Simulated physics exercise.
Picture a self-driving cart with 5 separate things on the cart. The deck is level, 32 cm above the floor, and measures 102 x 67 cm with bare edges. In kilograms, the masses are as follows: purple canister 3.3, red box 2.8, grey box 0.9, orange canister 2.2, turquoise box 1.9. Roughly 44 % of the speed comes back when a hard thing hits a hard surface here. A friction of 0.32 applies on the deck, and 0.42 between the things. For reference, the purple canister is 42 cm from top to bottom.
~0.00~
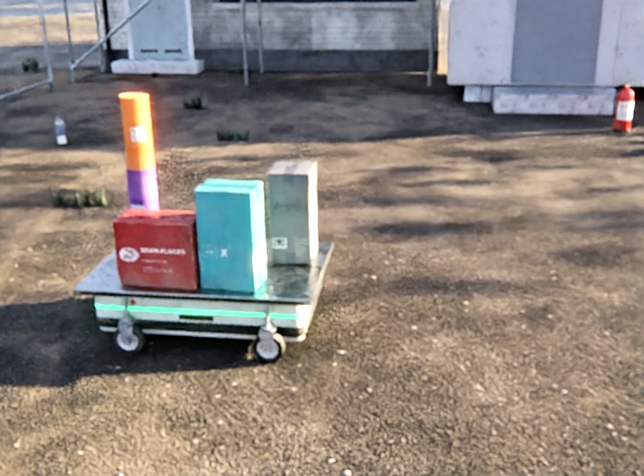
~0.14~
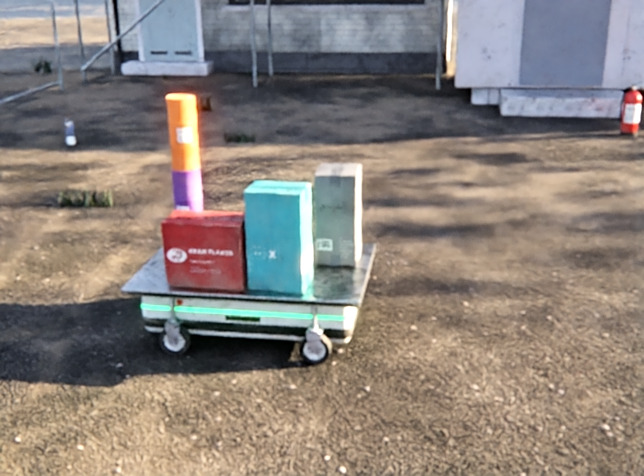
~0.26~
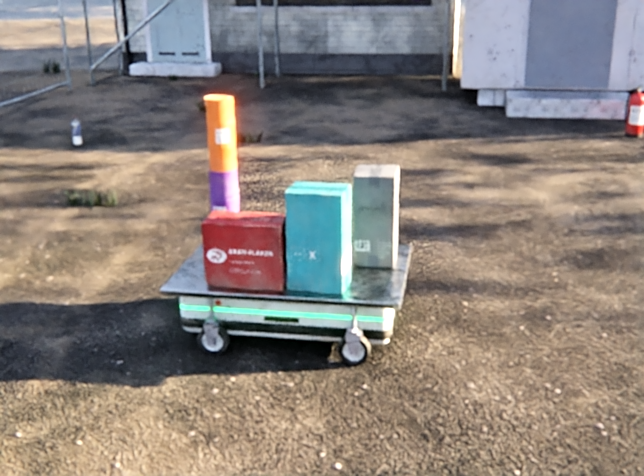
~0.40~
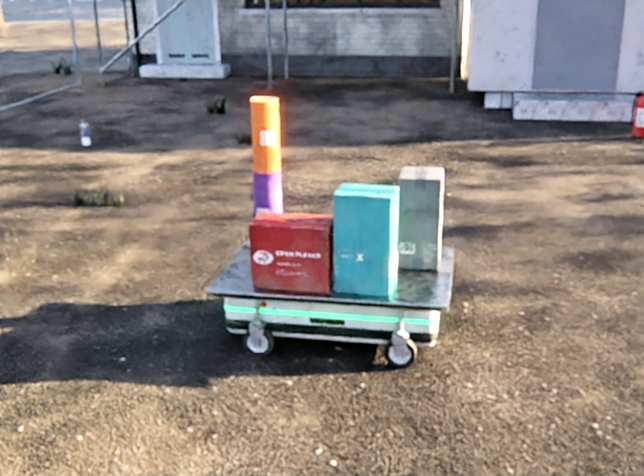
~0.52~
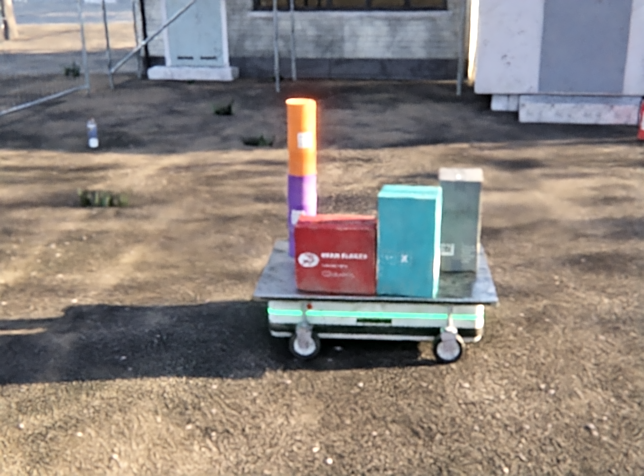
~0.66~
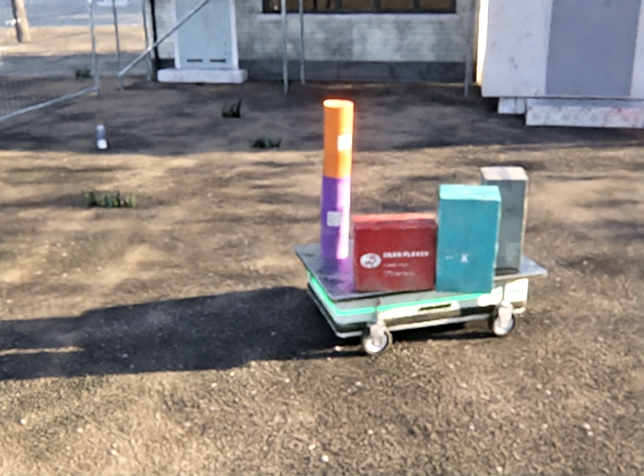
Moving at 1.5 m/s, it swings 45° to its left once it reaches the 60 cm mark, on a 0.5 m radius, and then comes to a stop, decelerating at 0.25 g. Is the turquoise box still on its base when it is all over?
No, it has gone over.
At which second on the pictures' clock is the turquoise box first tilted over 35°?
Around 0.9 seconds.
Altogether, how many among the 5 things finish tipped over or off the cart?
That comes to 5.
By 0.96 s, cart 143 cm along, turned 45°; red box and grey box now off the cart; orange canister tilted 26°; purple canister tilted 26°.
By 1.26 s, cart 170 cm along, turned 45°; orange canister now off the cart; purple canister on its side.
By 1.76 s, cart 175 cm along, turned 45°, stopped; purple canister on its side.
When it is over (4.2 s), off the cart and tipped over, red box, grey box, orange canister and turquoise box; lying over on the cart, purple canister.
